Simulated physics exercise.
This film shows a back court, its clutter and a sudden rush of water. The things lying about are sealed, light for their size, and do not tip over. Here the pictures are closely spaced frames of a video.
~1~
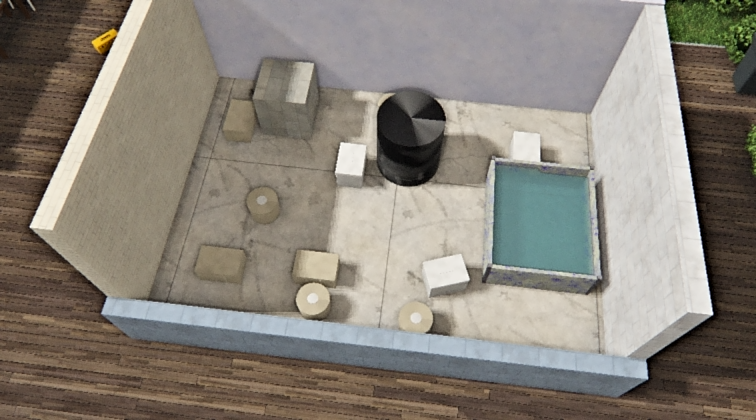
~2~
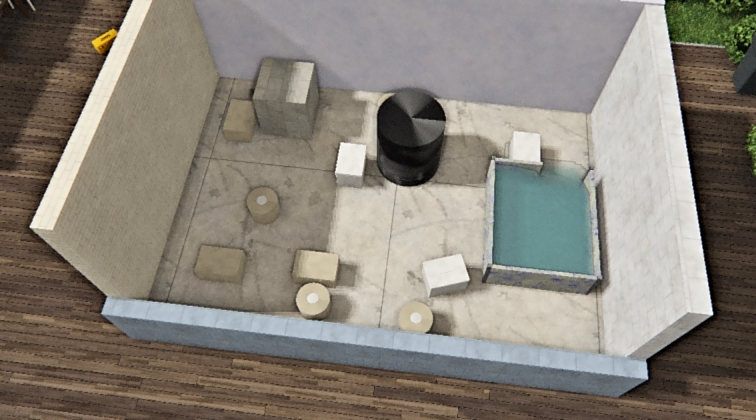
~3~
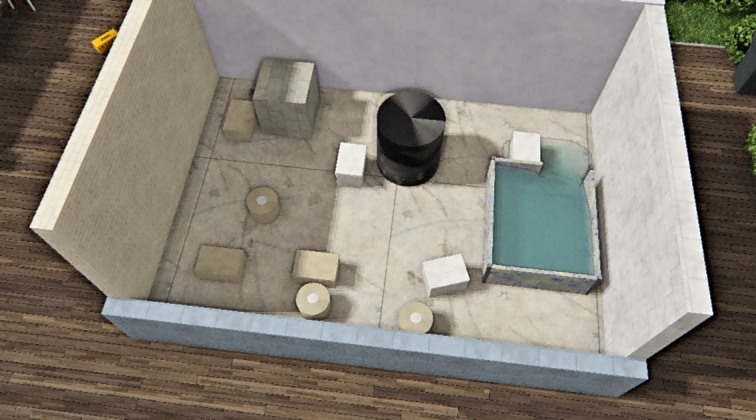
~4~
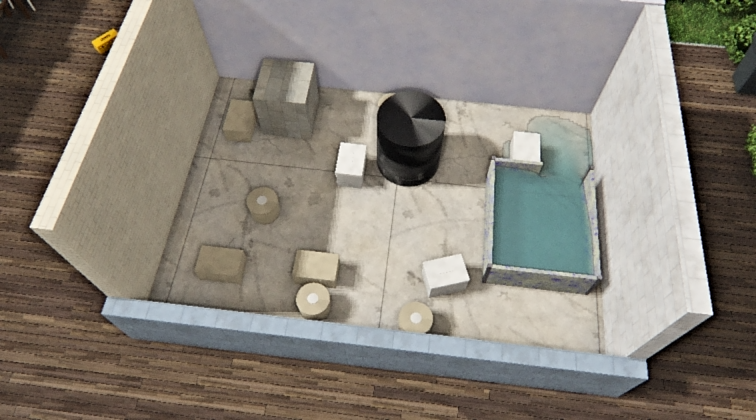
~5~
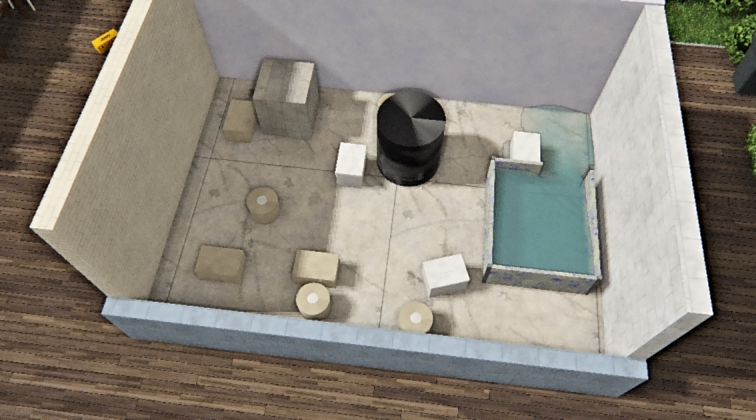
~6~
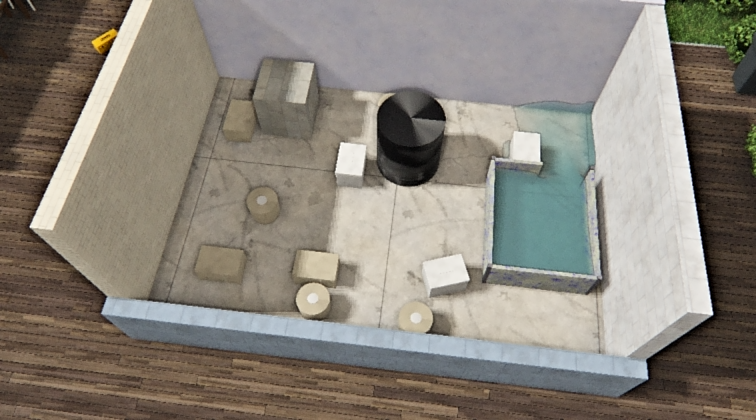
In a walled court, water pours from a tank's back and spreads behind it.
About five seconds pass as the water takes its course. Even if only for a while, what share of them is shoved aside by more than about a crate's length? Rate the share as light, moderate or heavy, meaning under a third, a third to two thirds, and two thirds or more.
Light.
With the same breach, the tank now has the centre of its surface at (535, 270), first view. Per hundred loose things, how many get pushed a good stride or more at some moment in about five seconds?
I'd put it close to 20 percent.
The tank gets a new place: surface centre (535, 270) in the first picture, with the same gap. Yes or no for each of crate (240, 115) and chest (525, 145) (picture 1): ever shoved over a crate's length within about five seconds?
First: Stayed short. Second: Covered that distance.
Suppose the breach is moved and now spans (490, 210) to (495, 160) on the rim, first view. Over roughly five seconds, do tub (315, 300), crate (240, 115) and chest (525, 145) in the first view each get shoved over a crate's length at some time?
In turn: Cleared that distance, stayed short, stayed short.
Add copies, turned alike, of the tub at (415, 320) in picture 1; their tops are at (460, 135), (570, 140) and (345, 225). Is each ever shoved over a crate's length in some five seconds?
Per listing: Cleared out, cleared out, largely stays.
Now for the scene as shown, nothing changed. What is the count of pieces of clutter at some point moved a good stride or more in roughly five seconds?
Count: 1.
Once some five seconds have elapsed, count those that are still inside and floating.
0.
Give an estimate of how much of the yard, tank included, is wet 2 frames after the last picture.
Something close to 15 per cent.
A moment on, 0 of 10 are well off their spots; 0 afloat.
Next, 0 of 10 are well off their spots; 0 afloat.
Later, 1 of 10 are well off their spots; 1 afloat.
In the end, 1 of 10 are well off their spots, and 1 have been at some point; 0 afloat.
